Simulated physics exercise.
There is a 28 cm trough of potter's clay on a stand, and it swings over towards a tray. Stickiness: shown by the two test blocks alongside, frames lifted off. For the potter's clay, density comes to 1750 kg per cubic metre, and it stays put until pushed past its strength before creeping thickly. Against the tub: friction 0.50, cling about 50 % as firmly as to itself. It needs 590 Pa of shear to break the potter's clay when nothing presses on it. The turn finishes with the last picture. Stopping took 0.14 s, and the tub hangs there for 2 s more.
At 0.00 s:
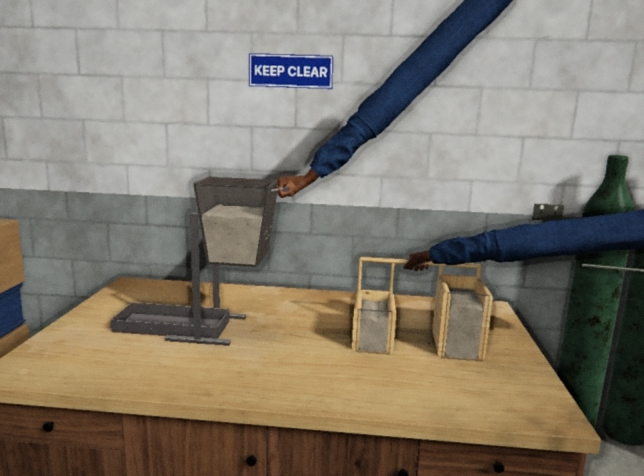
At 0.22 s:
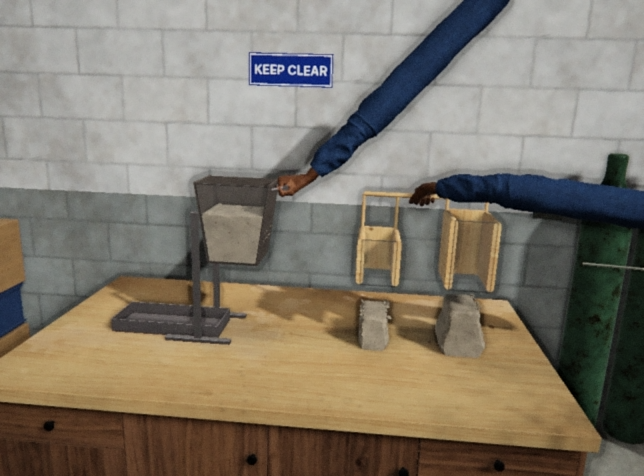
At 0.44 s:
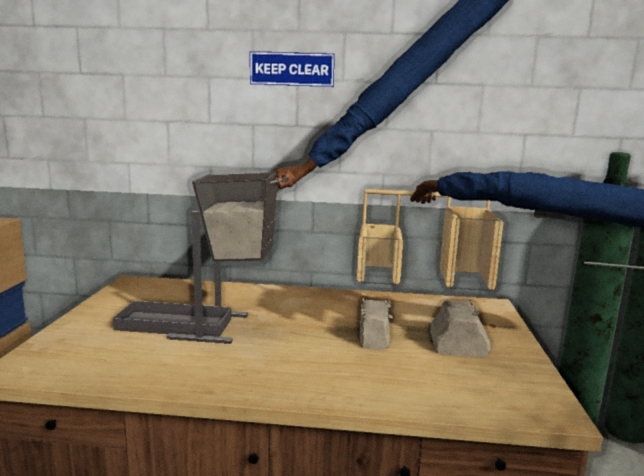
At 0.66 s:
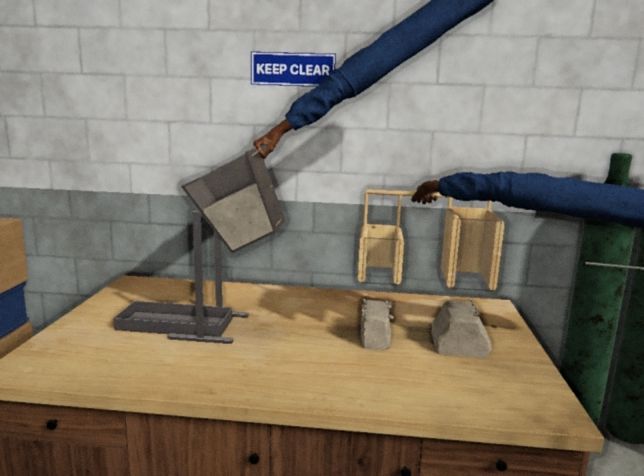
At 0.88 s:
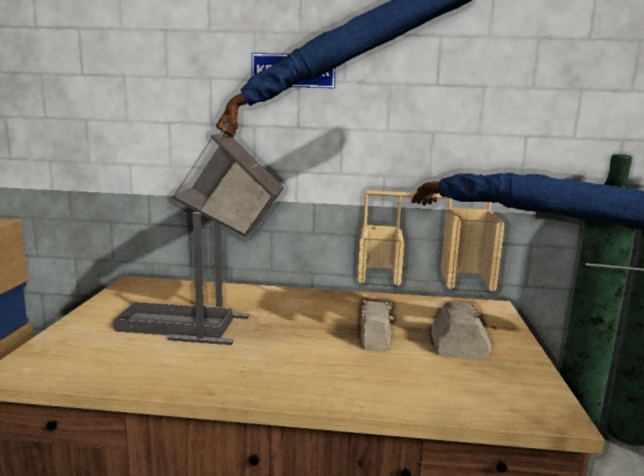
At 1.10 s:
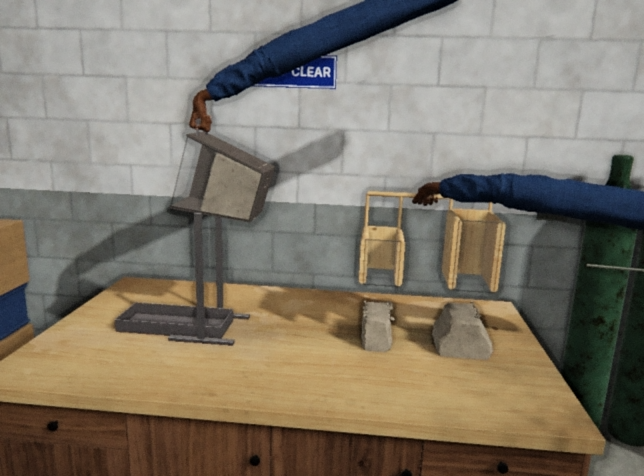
At first, one blue-sleeved arm holds a dark tub of grey clay level on its stand while another lifts two wooden moulds off two grey blocks. The larger, right-hand block slumps lower and wider, and then the first hand swings the tub steeply over to the left, the clay still inside.
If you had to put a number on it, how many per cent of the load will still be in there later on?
My estimate is close to 100 per cent.
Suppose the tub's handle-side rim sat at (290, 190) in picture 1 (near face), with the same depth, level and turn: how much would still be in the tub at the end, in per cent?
That would leave about 100 % in the tub.
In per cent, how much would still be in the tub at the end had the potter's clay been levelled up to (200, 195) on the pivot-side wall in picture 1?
About 100 per cent.
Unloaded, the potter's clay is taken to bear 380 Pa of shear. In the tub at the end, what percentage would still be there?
It would be close to 100 percent.
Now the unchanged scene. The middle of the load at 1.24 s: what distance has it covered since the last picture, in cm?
Some 0 cm.
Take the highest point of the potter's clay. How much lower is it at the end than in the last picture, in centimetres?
The top ends up some 0 cm below its level in the last picture.
After 1.24 s, the tub is at 74 degrees and holds 100 %.
After 1.41 s, the tub is at 74 degrees and holds 100 %.
After 1.58 s, the tub is at 74 degrees and holds 100 %.
After 1.75 s, the tub is at 74 degrees and holds 100 %.
After 3.10 s, the tub is at 74 degrees and holds 100 %.
